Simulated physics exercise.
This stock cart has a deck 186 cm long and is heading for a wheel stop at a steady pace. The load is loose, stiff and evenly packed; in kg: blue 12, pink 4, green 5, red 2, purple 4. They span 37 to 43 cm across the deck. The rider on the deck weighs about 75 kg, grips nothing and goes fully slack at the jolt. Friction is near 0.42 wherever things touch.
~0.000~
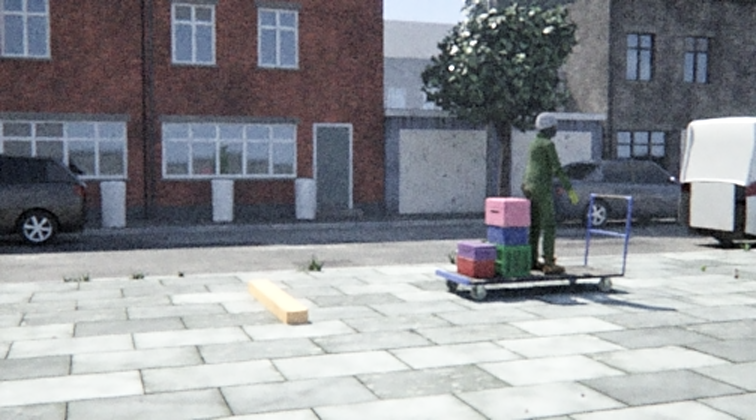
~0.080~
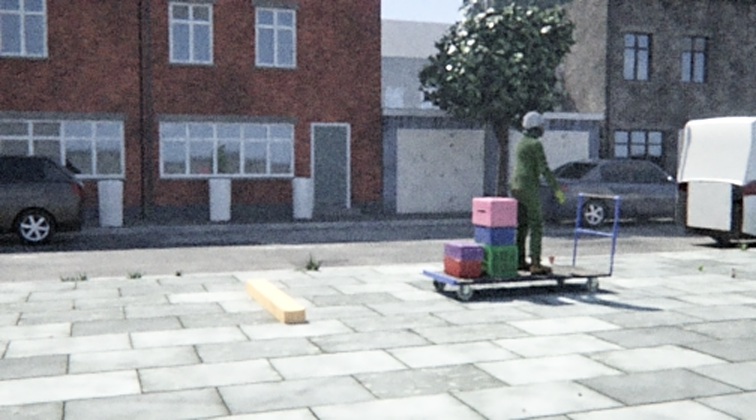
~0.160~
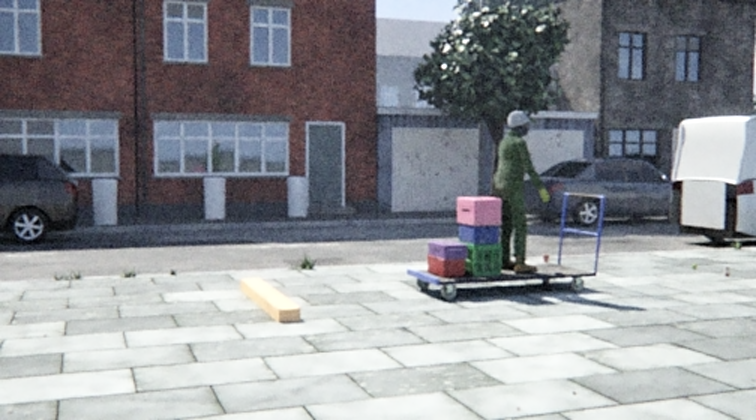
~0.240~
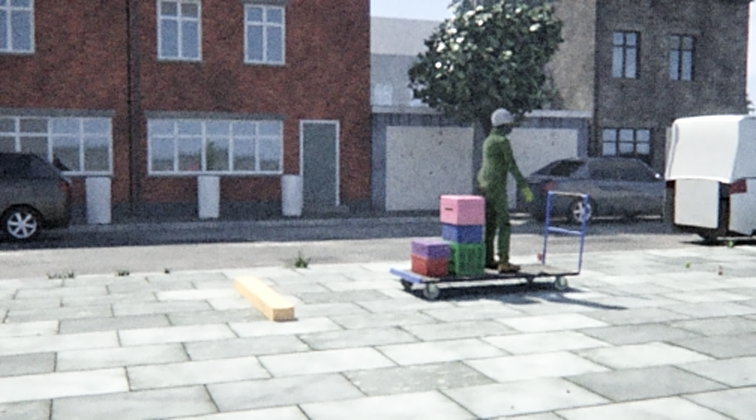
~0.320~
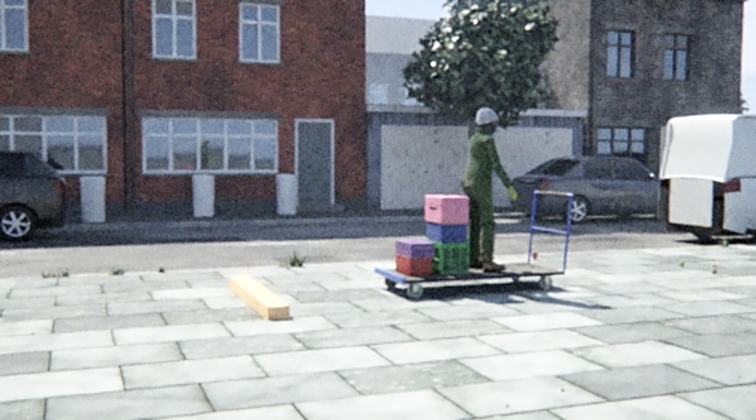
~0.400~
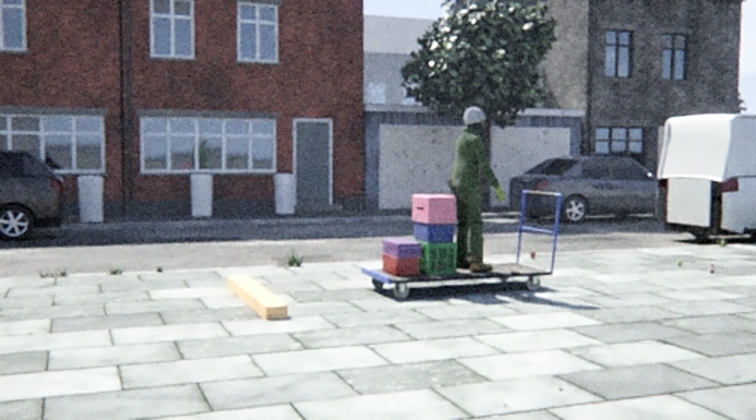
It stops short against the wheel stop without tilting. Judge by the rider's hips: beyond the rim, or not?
The rider's hips stay behind the front rim.
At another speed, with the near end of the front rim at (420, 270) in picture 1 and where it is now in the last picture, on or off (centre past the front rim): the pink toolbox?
Then pink off.
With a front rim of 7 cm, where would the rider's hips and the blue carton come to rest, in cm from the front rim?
In that case hips 30 behind, blue 40 past.
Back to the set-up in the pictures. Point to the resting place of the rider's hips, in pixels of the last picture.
Around (285, 237).
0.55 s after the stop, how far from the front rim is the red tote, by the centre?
Some 15 cm behind it.
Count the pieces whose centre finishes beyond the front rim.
The count is 3.
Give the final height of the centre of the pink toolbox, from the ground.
Roughly 15 cm above it.
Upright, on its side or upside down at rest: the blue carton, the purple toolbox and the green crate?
At rest: Blue upright, purple upside down, green upright.
After 1.18 s the deck stops.
After 1.43 s the rider's hips are 56 cm behind the rim, near (311, 201) in the last picture's view.
After 1.73 s the rider's hips are 15 cm behind the rim, near (271, 228) in the last picture's view.
After 2.18 s the rider's hips are 27 cm behind the rim, near (283, 239) in the last picture's view.
Final state at 4.0 s, past the rim, blue carton, pink toolbox and purple toolbox; behind it, green crate, red tote and the rider's hips.
